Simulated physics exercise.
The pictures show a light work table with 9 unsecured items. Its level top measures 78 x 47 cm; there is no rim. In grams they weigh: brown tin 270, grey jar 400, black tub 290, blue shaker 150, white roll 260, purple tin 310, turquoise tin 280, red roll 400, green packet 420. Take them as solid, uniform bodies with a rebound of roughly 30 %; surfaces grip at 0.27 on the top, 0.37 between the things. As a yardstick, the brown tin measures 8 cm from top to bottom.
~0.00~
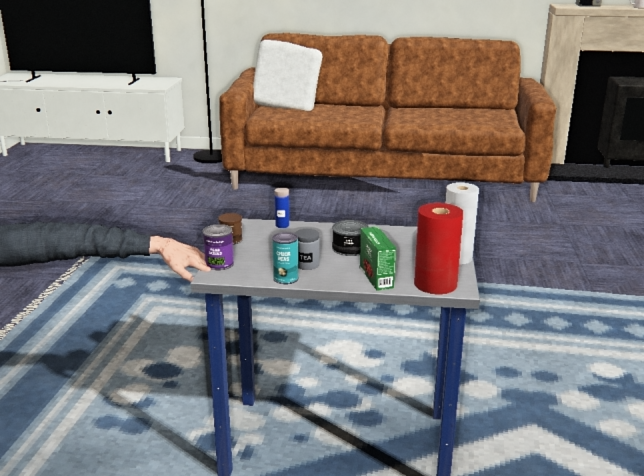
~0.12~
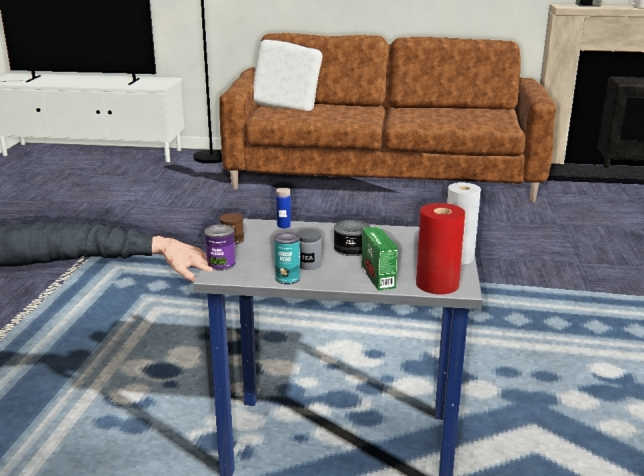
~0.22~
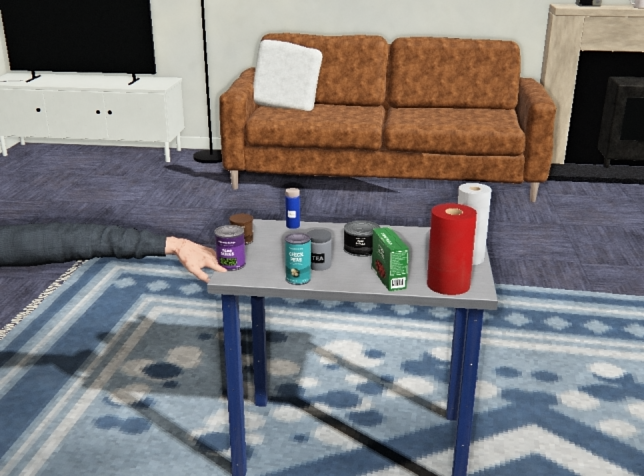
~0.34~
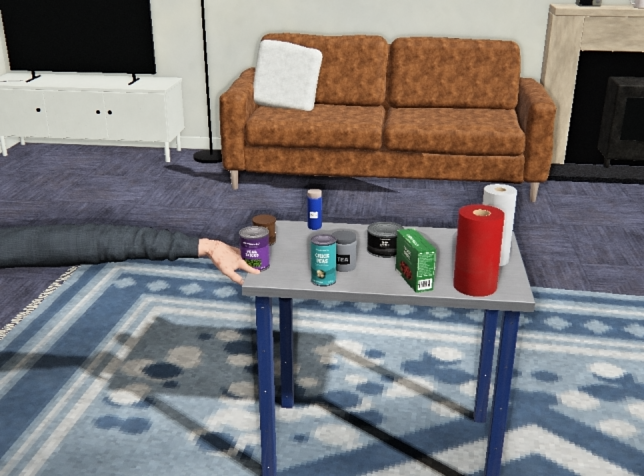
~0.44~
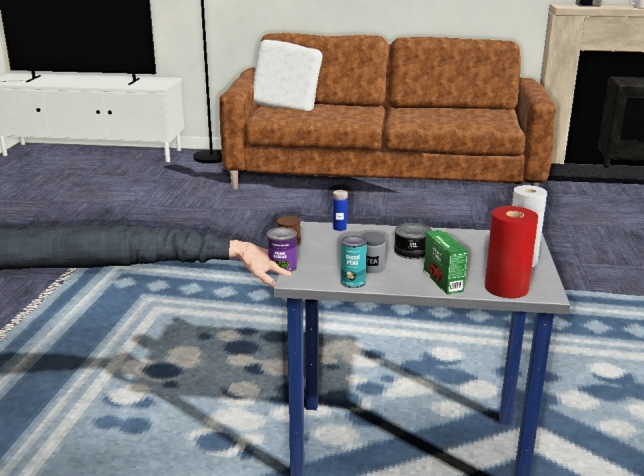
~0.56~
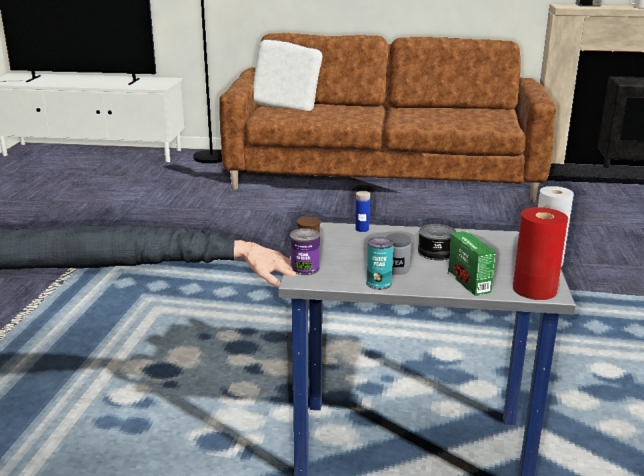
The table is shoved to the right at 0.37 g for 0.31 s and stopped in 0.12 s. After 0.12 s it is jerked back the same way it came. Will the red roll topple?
The red roll tips over.
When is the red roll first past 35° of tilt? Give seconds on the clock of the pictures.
Near 0.9 s.
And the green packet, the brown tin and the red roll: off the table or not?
The green packet ends on the table; the brown tin ends on the table; the red roll ends off the table.
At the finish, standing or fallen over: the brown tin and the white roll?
The brown tin is still upright; the white roll tips over.
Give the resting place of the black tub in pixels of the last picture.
Near (395, 240).
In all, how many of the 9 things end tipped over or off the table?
2 of them.
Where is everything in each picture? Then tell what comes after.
Red roll (438, 249); brown tin (231, 229), in the first frame.
Table 1 cm from its start; black tub (352, 238); blue shaker (284, 208), in the second frame.
Table 5 cm from its start; white roll (472, 224); purple tin (230, 248), in the third frame.
Table 14 cm from its start; green packet (415, 260) 4 cm from its spot; turquoise tin (324, 260) 4 cm from its spot, in the fourth frame.
Table 23 cm from its start; grey jar (372, 253) 4 cm from its spot, in the fifth frame.
Table 24 cm from its start; red roll (539, 254) 2 cm from its spot; black tub (437, 242), in the sixth frame.
By 0.76 s, table 21 cm from its start; white roll now off the table; red roll 10 cm from its spot near (555, 254); blue shaker 9 cm from its spot.
By 0.86 s, table 13 cm from its start; red roll now off the table; blue shaker 13 cm from its spot; turquoise tin 13 cm from its spot.
By 1.06 s, turquoise tin 16 cm from its spot; green packet 16 cm from its spot; grey jar 16 cm from its spot.
By 1.16 s, blue shaker 14 cm from its spot; black tub 14 cm from its spot; turquoise tin 14 cm from its spot.
When it is over (1.7 s), off the table and tipped over, white roll and red roll; not toppled but over 5 cm from the start, grey jar, black tub, blue shaker, purple tin, turquoise tin and green packet; brown tin within 5 cm of the start.
